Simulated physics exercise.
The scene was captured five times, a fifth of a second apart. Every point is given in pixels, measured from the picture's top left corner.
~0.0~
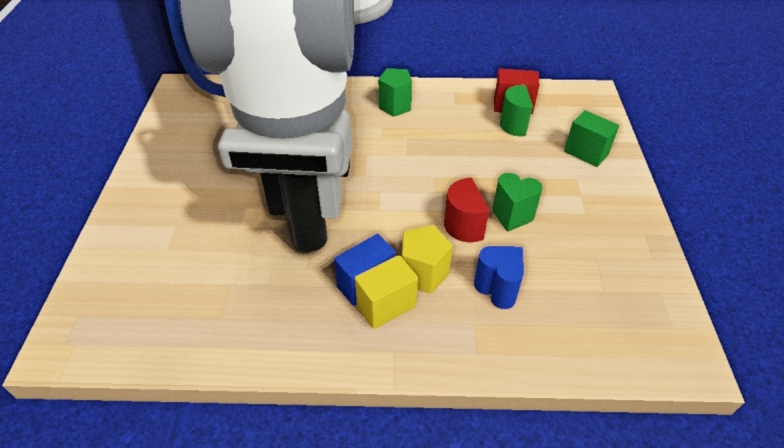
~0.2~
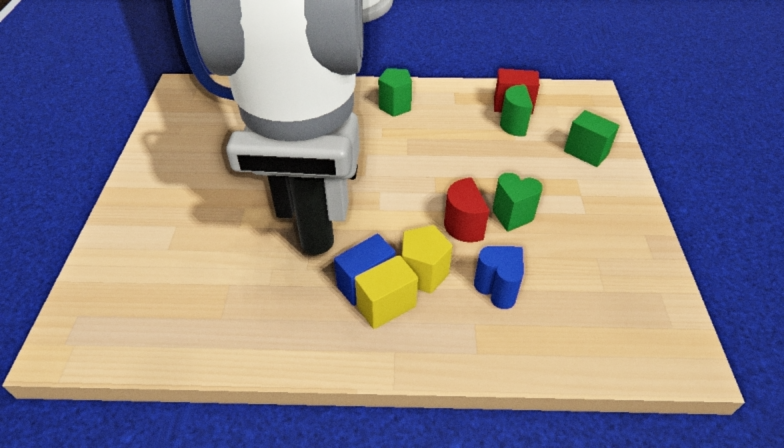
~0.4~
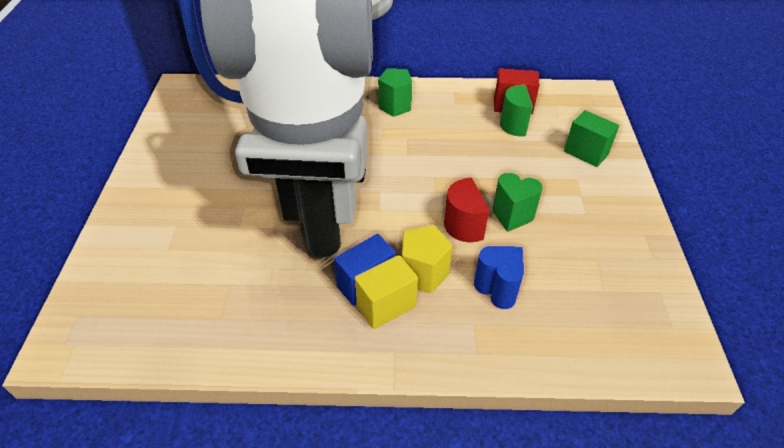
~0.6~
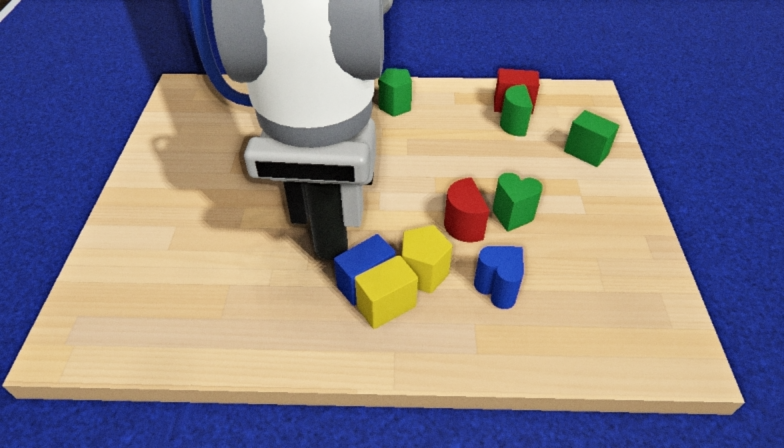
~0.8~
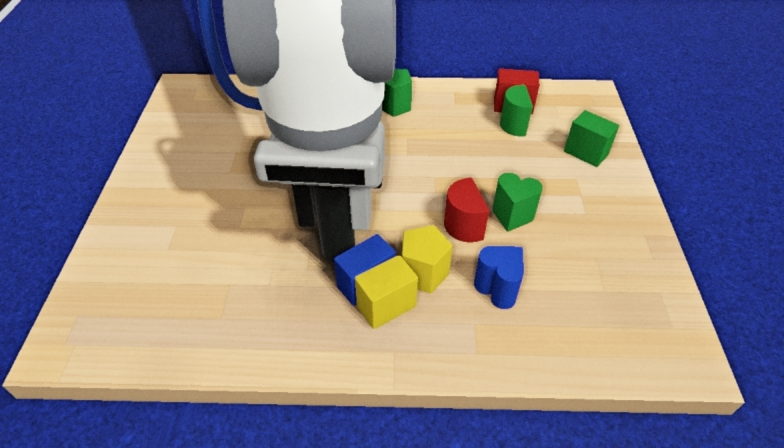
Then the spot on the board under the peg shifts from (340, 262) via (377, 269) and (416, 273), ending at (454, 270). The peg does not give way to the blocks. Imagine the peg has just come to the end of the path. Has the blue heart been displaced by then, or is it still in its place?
That block moves.
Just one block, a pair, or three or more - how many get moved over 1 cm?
My prediction: No fewer than three blocks.
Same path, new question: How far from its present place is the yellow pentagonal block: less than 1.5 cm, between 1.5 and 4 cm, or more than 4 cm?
Over 4 cm.
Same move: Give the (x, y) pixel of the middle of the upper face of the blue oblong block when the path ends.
The middle of its upper face should be somewhere near (396, 271).
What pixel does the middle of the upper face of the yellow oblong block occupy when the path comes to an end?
It sits at (401, 299).
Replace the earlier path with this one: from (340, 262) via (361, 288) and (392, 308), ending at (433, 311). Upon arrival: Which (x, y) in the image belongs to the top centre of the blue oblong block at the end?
Around pixel (459, 308).
What follows on the original path. One third of the way, peg (378, 258); blue oblong block (387, 265), turned 20° clockwise; yellow oblong block (398, 292), turned 15° clockwise; yellow pentagonal block (431, 245), turned 20° anticlockwise.
Two thirds of the way, peg (418, 261); blue oblong block (396, 271), turned 35° clockwise; yellow oblong block (401, 299), turned 30° clockwise; yellow pentagonal block (464, 249), turned 25° anticlockwise; blue heart (511, 262).
At the end, peg (456, 259); blue oblong block (396, 271), turned 35° clockwise; yellow oblong block (401, 299), turned 30° clockwise; yellow pentagonal block (502, 251); blue heart (548, 273), turned 15° clockwise.
